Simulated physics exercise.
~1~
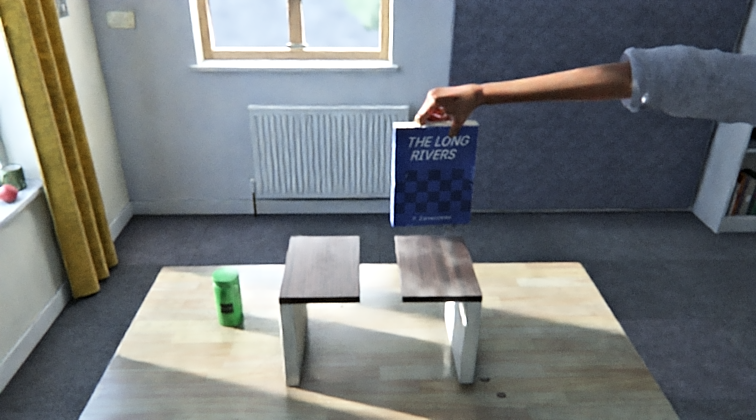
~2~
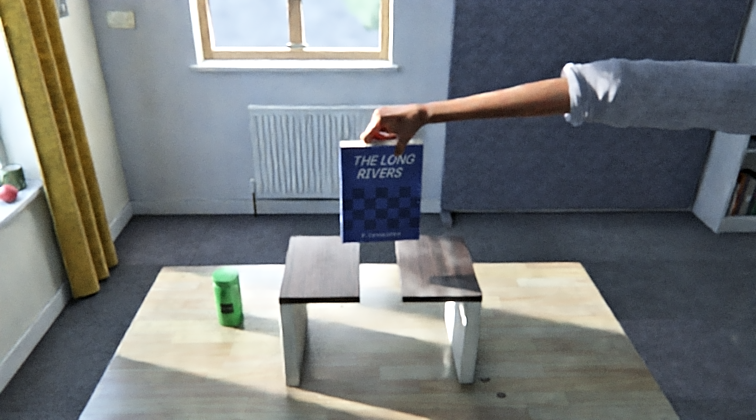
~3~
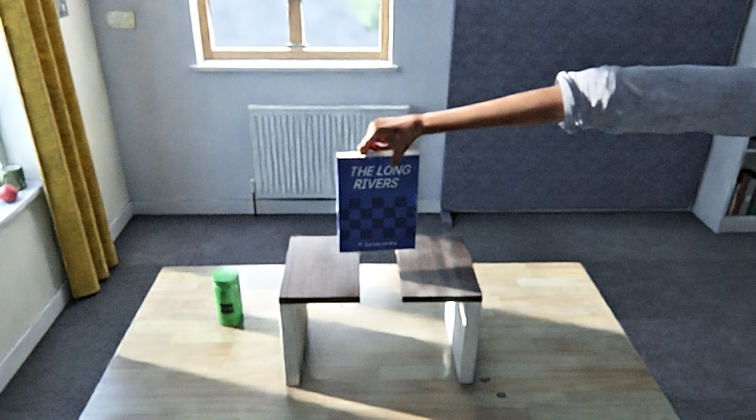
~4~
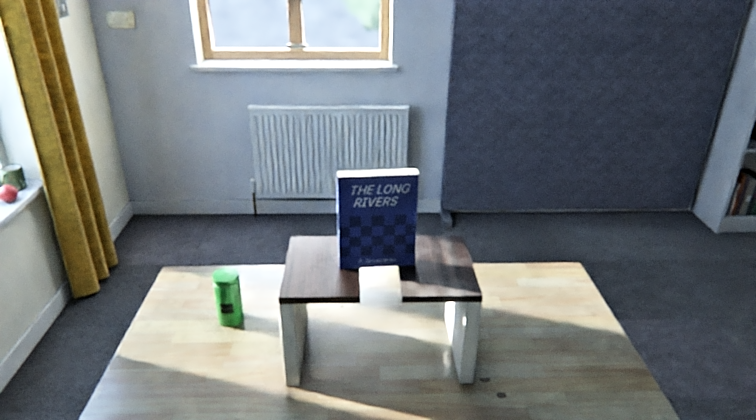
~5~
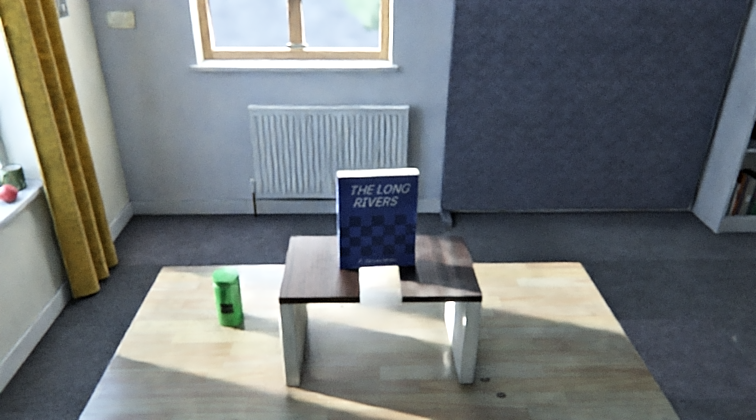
In a sunlit room, a hand holds a blue book upright above a gapped stand beside a green jar on a wooden table, moves it left and lowers it over the gap, then lets go and withdraws, leaving the book standing upright across the gap.
